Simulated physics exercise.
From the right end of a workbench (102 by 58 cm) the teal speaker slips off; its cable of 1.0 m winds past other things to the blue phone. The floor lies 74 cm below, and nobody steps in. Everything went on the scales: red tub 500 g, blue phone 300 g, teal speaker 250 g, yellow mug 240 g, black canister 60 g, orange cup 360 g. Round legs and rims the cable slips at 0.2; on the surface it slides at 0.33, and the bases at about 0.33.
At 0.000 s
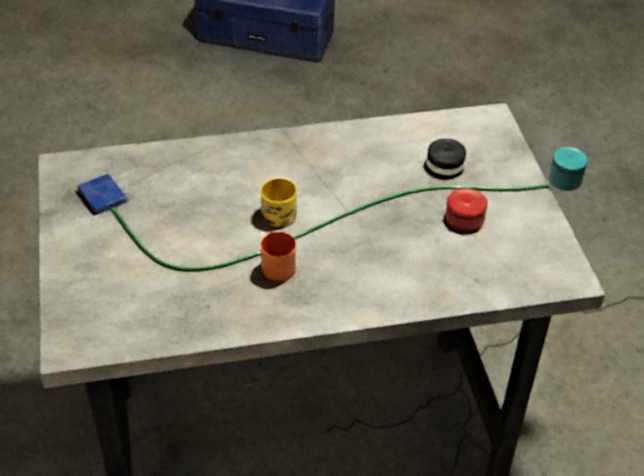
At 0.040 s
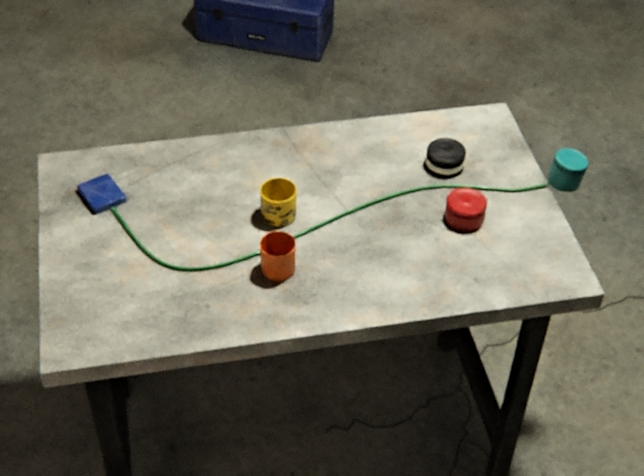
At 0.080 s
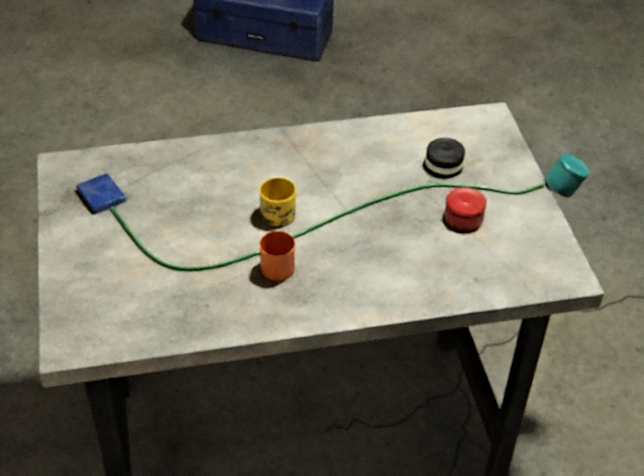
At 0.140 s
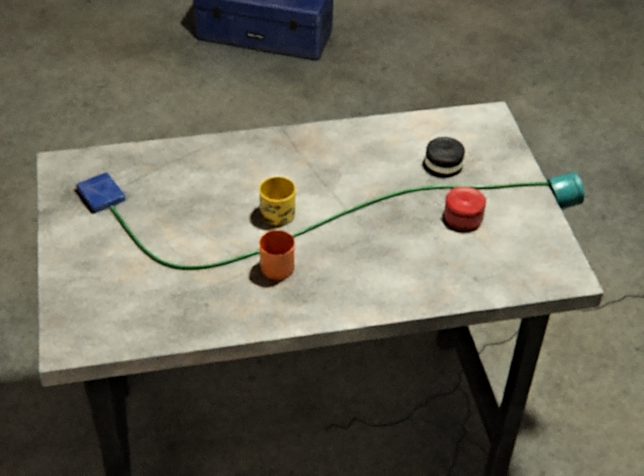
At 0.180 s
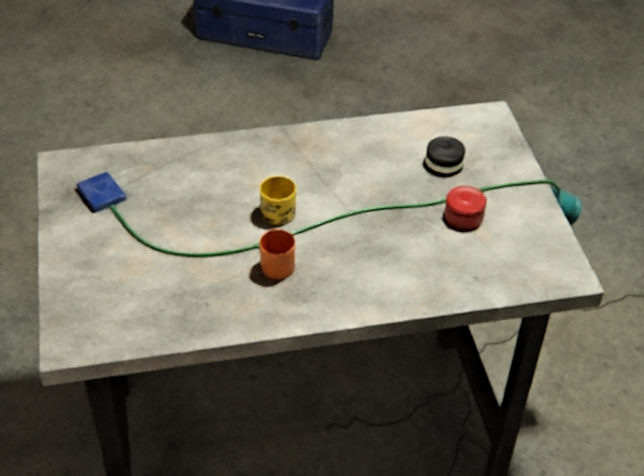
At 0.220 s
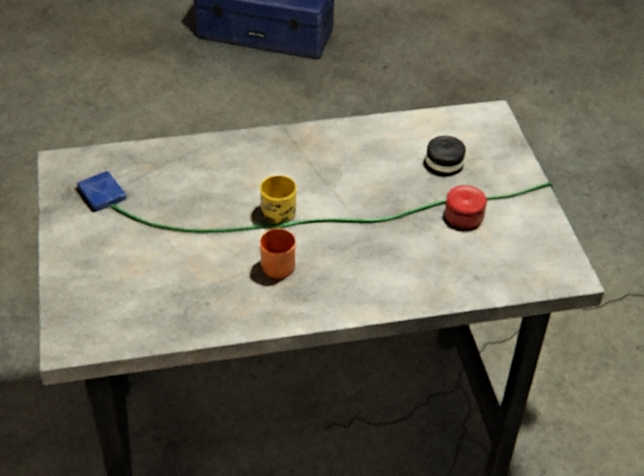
A pale-topped workbench on dark legs stands on a grey concrete floor, seen from above by a still camera, with a dark blue case behind it. A green cable runs from a flat blue object at left, between yellow and orange cups, then between black and red containers, to a teal cylinder at the right edge. The cylinder tips over and drops out of sight beyond the edge, drawing the cable rightward and straighter.
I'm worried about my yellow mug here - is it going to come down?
It fails to fall.
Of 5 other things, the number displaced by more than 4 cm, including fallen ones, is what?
After counting, the figure is 2.
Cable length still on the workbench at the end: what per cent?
Roughly 55 per cent of the cable.
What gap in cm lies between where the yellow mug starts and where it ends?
Roughly yellow mug 4 cm.
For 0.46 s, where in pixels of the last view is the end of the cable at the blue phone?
In the last view it is close to (171, 189).
After 0.5 s, the cable's tail end at (171, 189); yellow mug 2 cm off its start, teal speaker over the edge, blue phone 9 cm off its start.
After 0.7 s, the cable's tail end at (205, 209); yellow mug 2 cm off its start, blue phone 17 cm off its start, teal speaker over the edge.
After 1.0 s, the cable's tail end at (245, 213); yellow mug 3 cm off its start at (280, 178), blue phone 25 cm off its start at (222, 205), teal speaker over the edge.
After 1.2 s, the cable's tail end at (276, 214); yellow mug 4 cm off its start, blue phone 31 cm off its start, teal speaker over the edge.
After 2.4 s, the cable's tail end at (282, 213); yellow mug 5 cm off its start at (296, 174), blue phone 32 cm off its start at (259, 211), teal speaker over the edge.
